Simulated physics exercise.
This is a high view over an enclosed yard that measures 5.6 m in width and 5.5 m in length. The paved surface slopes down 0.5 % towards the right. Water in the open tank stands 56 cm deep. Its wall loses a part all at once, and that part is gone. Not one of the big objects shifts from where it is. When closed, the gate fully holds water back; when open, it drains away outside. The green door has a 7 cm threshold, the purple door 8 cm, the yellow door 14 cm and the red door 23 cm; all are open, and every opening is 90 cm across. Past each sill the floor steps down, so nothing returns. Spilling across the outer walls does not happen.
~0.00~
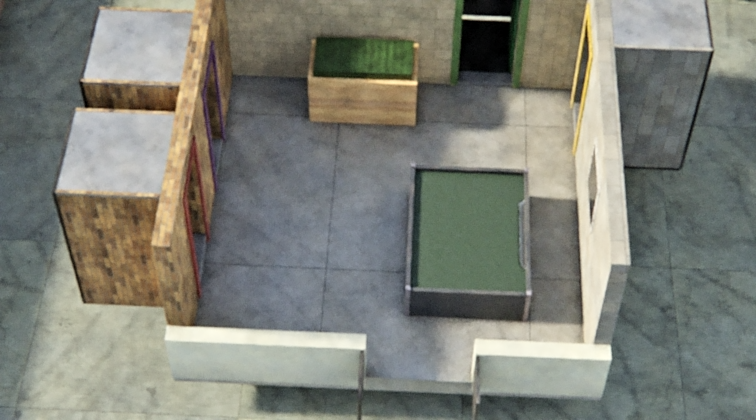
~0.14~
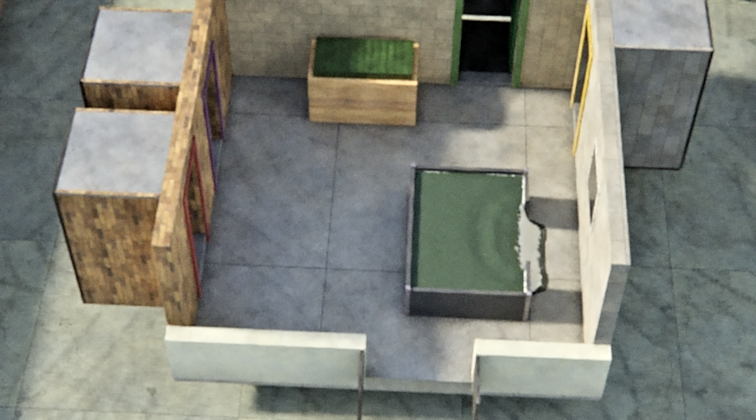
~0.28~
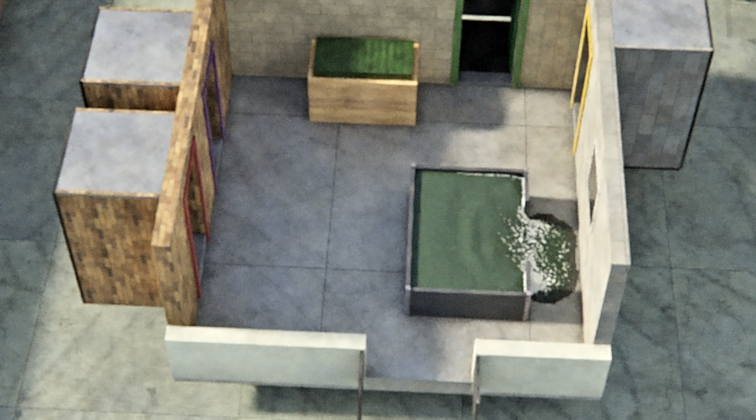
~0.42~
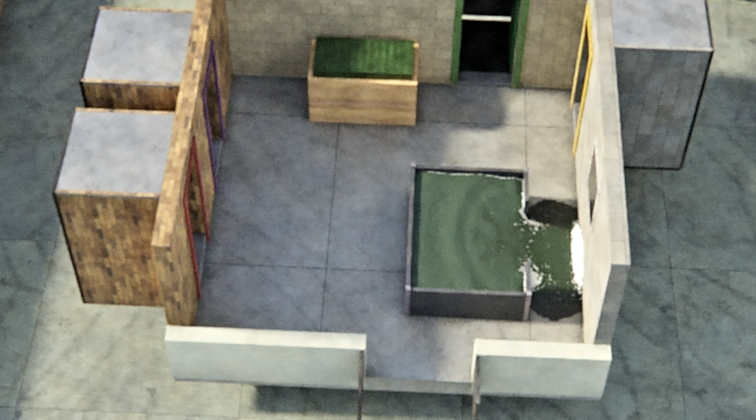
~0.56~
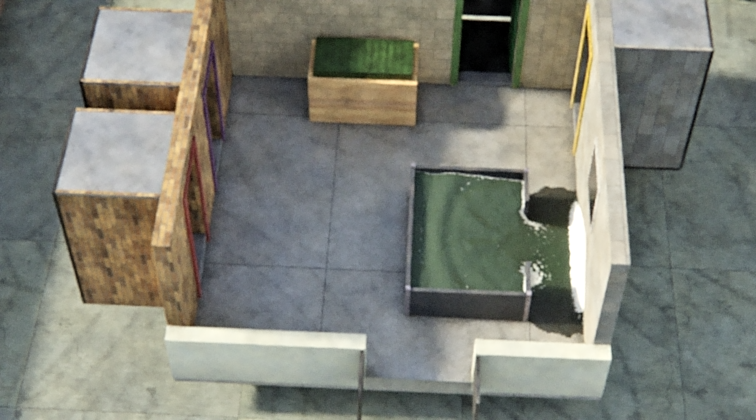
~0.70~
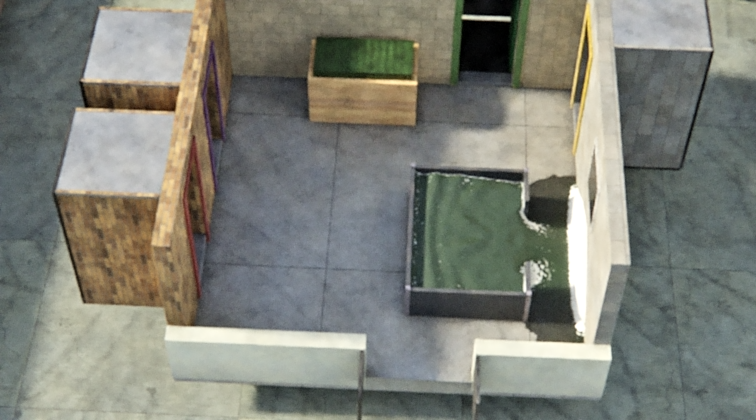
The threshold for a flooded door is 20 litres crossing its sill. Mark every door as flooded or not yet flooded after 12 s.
After that time, green door: Flooded; purple door: Not yet flooded; yellow door: Not yet flooded; red door: Not yet flooded.
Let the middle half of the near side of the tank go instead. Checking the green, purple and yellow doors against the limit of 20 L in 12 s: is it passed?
Then green would come out on the low side, purple on the low side and yellow on the low side.
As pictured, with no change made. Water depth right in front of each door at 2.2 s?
Green 16 cm, purple 0 cm, yellow 6 cm, red 0 cm.
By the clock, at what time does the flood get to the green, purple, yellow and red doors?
So green at 1.8 s, purple at 5.5 s, yellow at 1.2 s, and red at 3.8 s.
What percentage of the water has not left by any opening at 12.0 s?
I'd put it at some 84 percent still there.
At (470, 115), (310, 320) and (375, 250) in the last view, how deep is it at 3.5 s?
5, 3 and 0 cm.
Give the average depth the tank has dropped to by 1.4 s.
The mean depth is some 37 cm.
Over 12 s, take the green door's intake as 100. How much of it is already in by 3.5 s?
Share: ~ 40 %.
After 1.4 s water covers 20 % of the floor and is deepest (46 cm) near (568, 259); green door not reached, purple door not reached, yellow door 4 cm at the sill, 0 L in, red door not reached.
After 2.2 s water covers 35 % of the floor and is deepest (37 cm) near (586, 373); green door 16 cm at the sill, 4 L in, purple door not reached, yellow door 6 cm at the sill, 0 L in, red door not reached.
After 3.5 s water covers 50 % of the floor and is deepest (25 cm) near (585, 362); green door 15 cm at the sill, 47 L in, purple door not reached, yellow door 7 cm at the sill, 0 L in, red door not reached.
After 7.0 s water covers 90 % of the floor and is deepest (16 cm) near (572, 99); green door 11 cm at the sill, 100 L in, purple door 3 cm at the sill, 0 L in, yellow door 11 cm at the sill, 2 L in, red door 7 cm at the sill, 0 L in.
After 12.0 s water covers 95 % of the floor and is deepest (11 cm) near (572, 91); green door 8 cm at the sill, 115 L in, purple door 9 cm at the sill, 1 L in, yellow door 8 cm at the sill, 2 L in, red door 4 cm at the sill, 0 L in.
